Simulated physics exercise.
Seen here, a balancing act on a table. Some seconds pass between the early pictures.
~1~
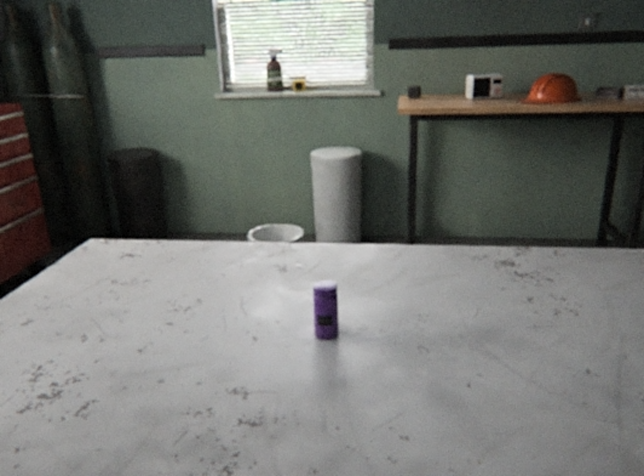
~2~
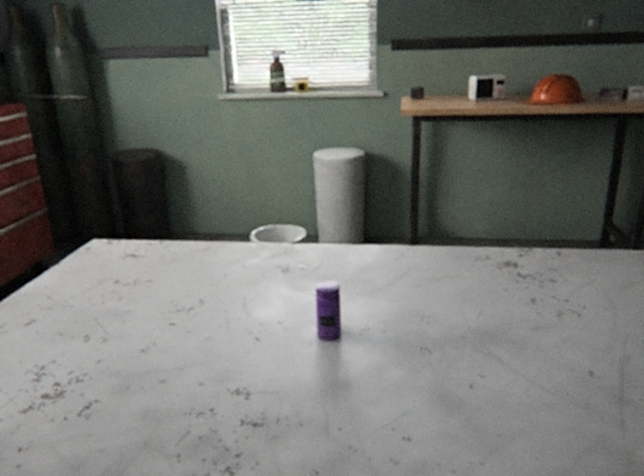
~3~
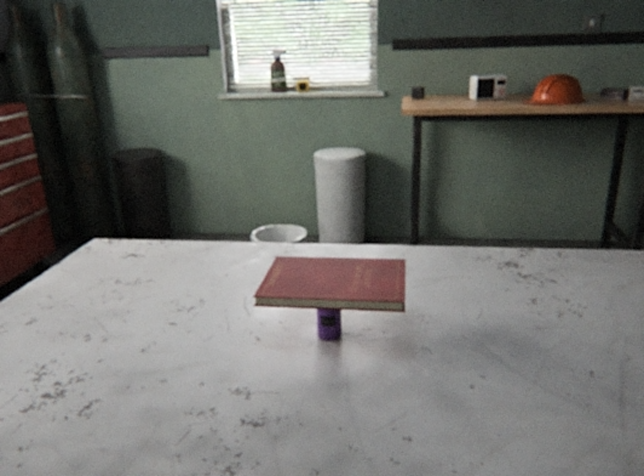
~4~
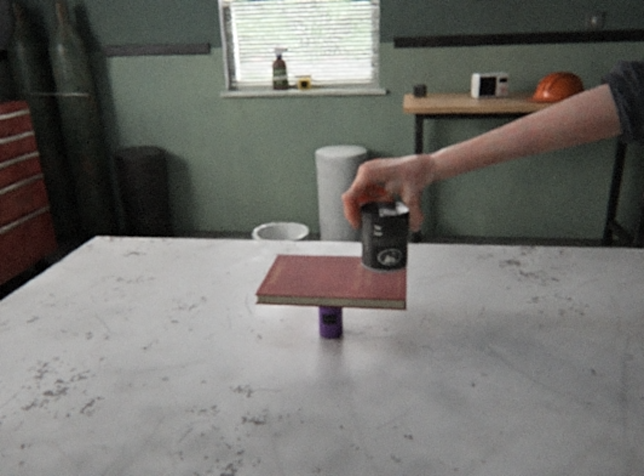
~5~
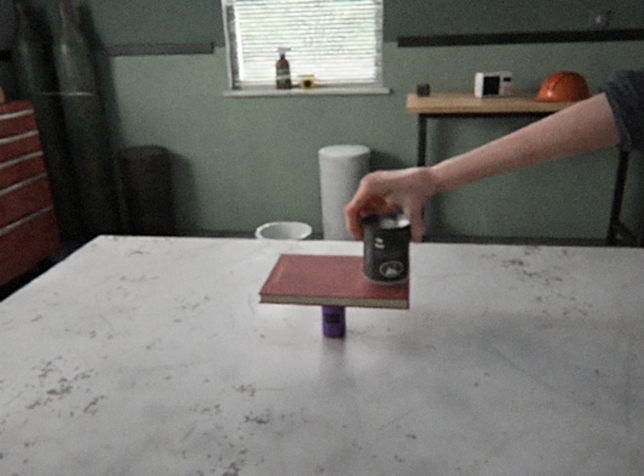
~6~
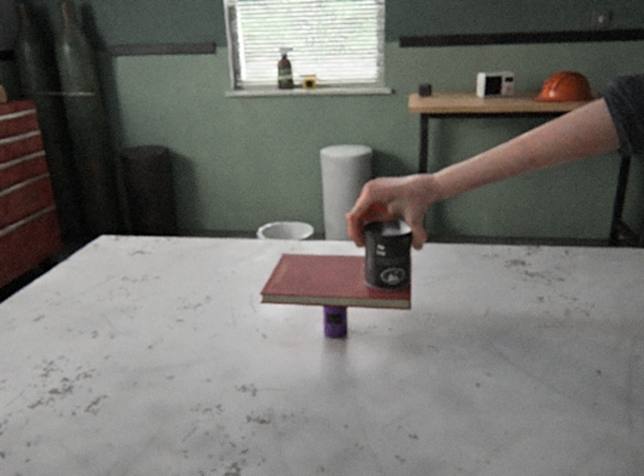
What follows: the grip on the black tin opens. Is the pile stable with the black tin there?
As it turns out, it gives way.
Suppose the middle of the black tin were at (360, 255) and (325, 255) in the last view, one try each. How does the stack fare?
First, it gives way; second, it holds.
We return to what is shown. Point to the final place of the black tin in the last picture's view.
Around (442, 323).
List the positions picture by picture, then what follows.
The last thing is not in view yet, in the first picture.
The last thing is not in view yet, in the second picture.
The last thing is not in view yet; red book (334, 281), in the third picture.
Coming down; black tin (385, 236); red book (336, 279), in the fourth picture.
Coming down; black tin (386, 248); red book (339, 279), in the fifth picture.
In place under the hand; black tin (388, 255); red book (341, 279), in the sixth picture.
Then, 0.40 s on from there, black tin now fallen; red book turned 56° from how it was put.
Then, 0.50 s on from there, red book turned 56° from how it was put.
Then, 0.70 s on from there, red book now fallen; purple shaker turned 72° from how it was put.
Then, 1.00 s on from there, purple shaker on its side.
In the end, fallen, black tin and red book; toppled in the stack, purple shaker. At the end, from the last picture's camera, black tin near (442, 323). The stack loses its balance.
